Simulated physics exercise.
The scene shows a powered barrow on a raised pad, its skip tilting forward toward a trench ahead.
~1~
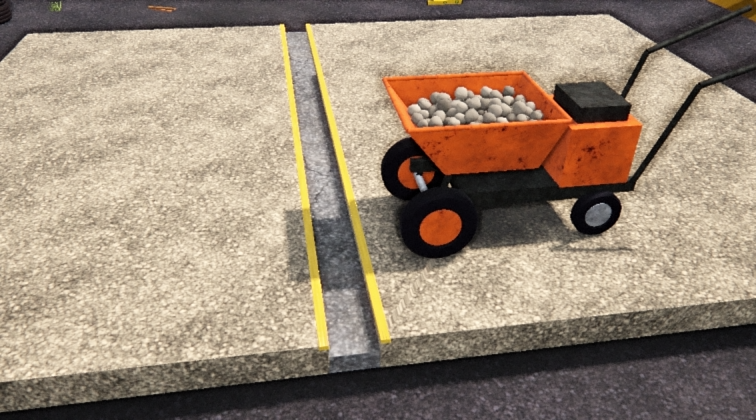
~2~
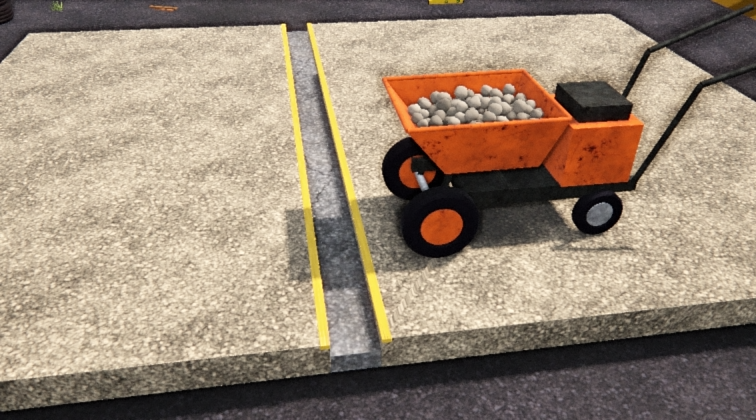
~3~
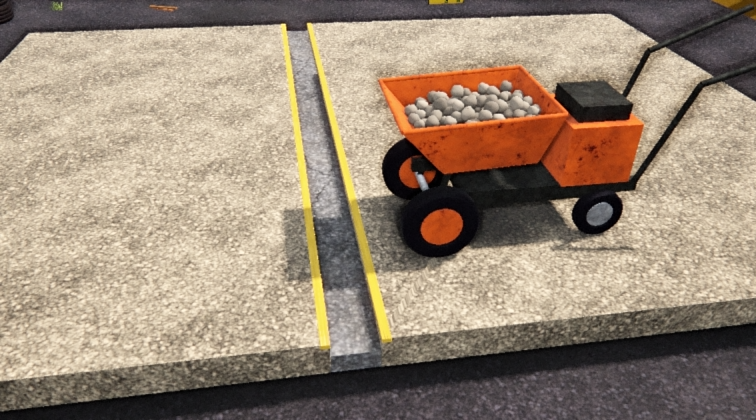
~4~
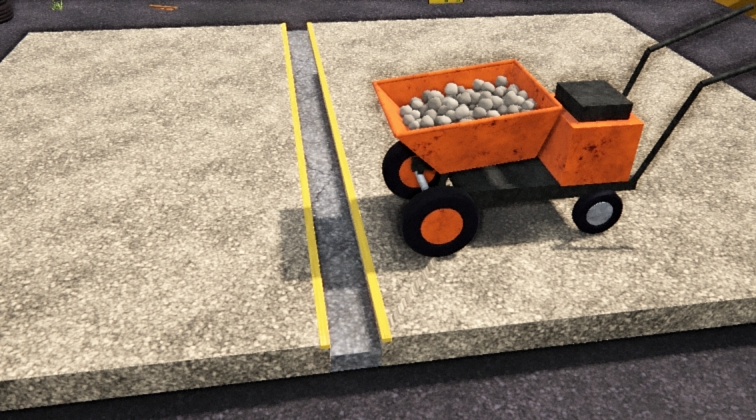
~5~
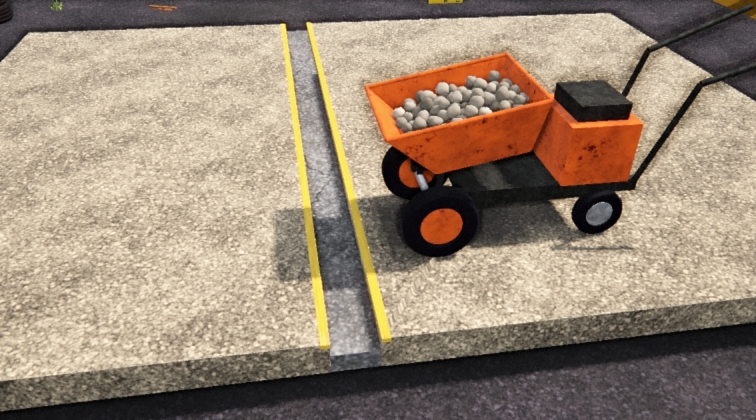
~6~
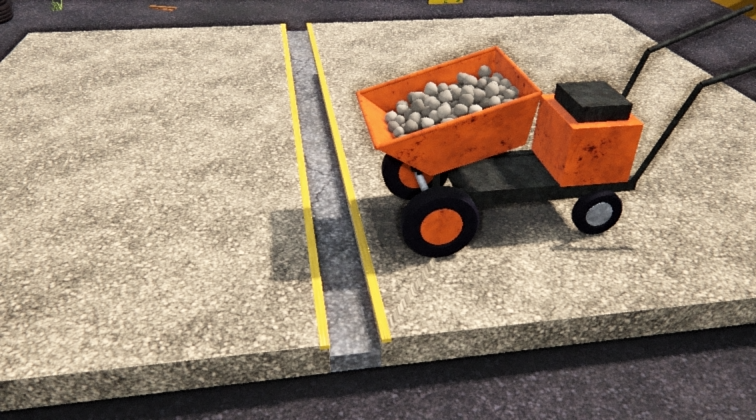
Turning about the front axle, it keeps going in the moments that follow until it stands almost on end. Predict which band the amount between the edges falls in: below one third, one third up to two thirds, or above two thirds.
I'd say not even a third of it lands in the trench.
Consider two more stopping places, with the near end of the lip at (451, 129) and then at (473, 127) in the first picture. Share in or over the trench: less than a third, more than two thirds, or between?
First: Between a third and two thirds; second: One to two thirds.
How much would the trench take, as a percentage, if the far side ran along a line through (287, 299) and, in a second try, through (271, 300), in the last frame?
Around 50 percent first, around 60 percent second.
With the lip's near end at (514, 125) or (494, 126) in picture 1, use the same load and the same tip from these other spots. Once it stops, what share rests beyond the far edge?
Some 0 % then some 10 %.
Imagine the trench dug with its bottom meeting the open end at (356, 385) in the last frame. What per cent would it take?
I'd say around 10 in a hundred.
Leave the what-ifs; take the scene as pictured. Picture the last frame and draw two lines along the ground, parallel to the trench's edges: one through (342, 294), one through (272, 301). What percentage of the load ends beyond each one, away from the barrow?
The first gives 80 %, the second 40 %.
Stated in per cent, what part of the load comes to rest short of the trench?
I'd estimate about 0 per cent of the load.
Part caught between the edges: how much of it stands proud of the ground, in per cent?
Something like 10 in a hundred.
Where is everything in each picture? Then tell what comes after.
In the first picture, lip of the skip at (408, 131), level; top of the load at (491, 114), river pebbles; first edge of the trench at (374, 291); far edge at (317, 297), the trench under half as wide as the skip, and shallow for its width.
In the second picture, lip of the skip at (408, 131), level; top of the load at (492, 112).
In the third picture, lip of the skip at (403, 133), tipped barely; top of the load at (489, 110).
In the fourth picture, lip of the skip at (396, 136), tipped a little; top of the load at (496, 103).
In the fifth picture, lip of the skip at (387, 141), tipped a little; top of the load at (488, 99).
In the sixth picture, lip of the skip at (377, 147), tipped clearly; top of the load at (491, 99); first edge of the trench at (375, 290); far edge at (318, 296).
Soon, skip tipped steeply; all in the skip.
A while on, skip tipped right over; about half in the skip; a small part in or heaped over the trench; about half beyond it; a stray few falling.
Towards the end, skip tipped right over; a small part in the skip; a small part in or heaped over the trench; most beyond it.
Finally, skip tipped right over; a small part in the skip; a small part in or heaped over the trench; most beyond it.
